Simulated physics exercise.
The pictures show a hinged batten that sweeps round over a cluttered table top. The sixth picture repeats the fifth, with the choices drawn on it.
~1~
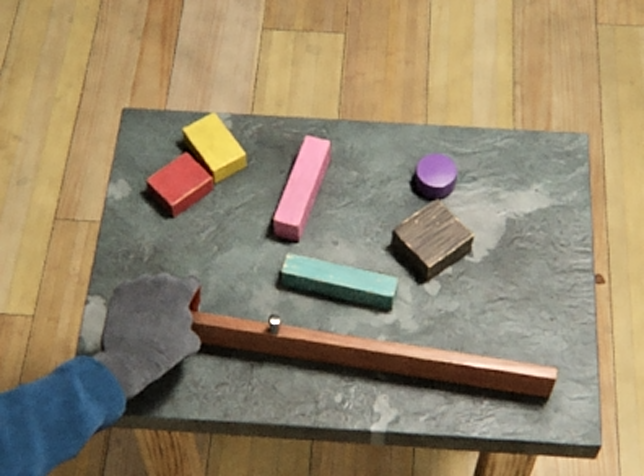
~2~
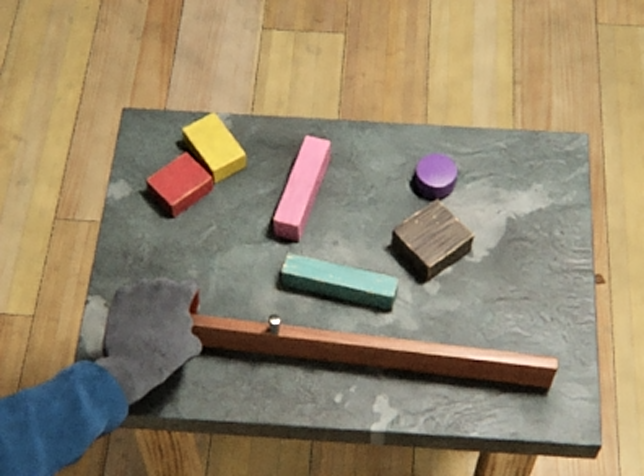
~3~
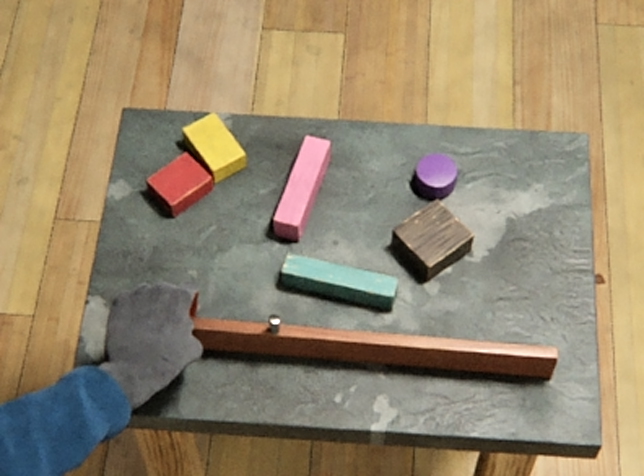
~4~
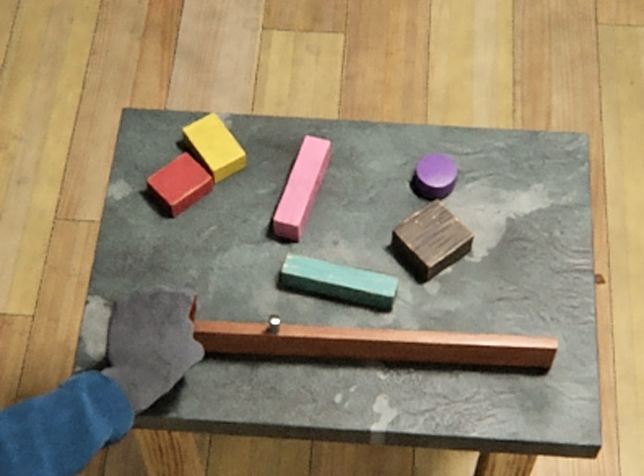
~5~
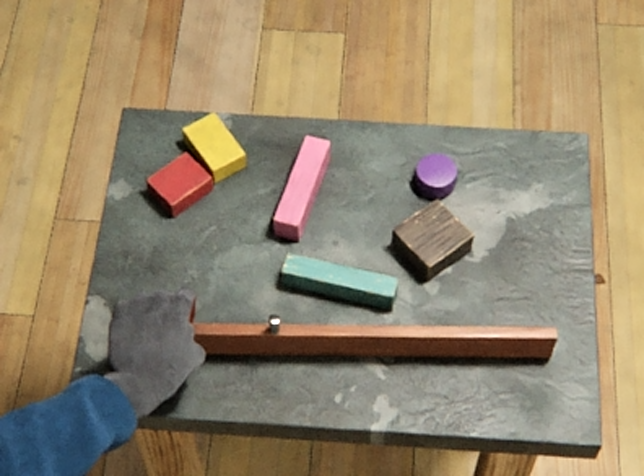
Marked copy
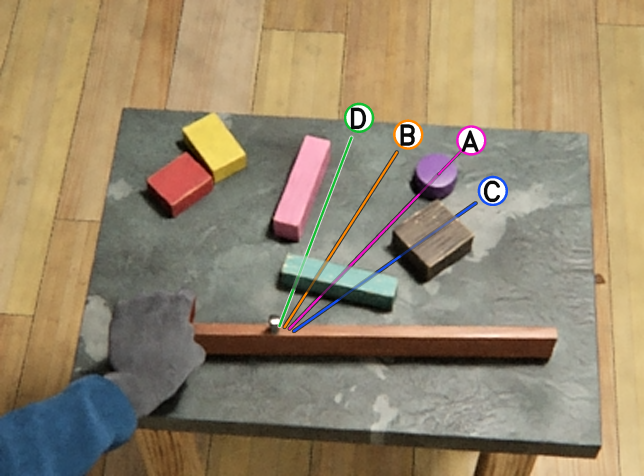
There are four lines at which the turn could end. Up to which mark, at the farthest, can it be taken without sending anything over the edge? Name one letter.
No farther than D.
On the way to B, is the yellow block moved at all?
No.
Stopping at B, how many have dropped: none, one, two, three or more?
The count is none.
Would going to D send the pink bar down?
No.
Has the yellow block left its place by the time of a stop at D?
By then, no.
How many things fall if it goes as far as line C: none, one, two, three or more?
By then, none.
On the marked copy, A at (367, 248); B at (343, 236); C at (387, 265); D at (317, 227).
With D. Early on, arm (404, 273); turquoise bar (335, 275); yellow block (215, 148).
Further on, arm (361, 230); purple tin (407, 155); black block (366, 190).
At the end, arm (320, 212); purple tin (337, 121); black block (306, 174); nothing has fallen.
As for the rest, A is safe but short; B is safe but short; C is safe but short.
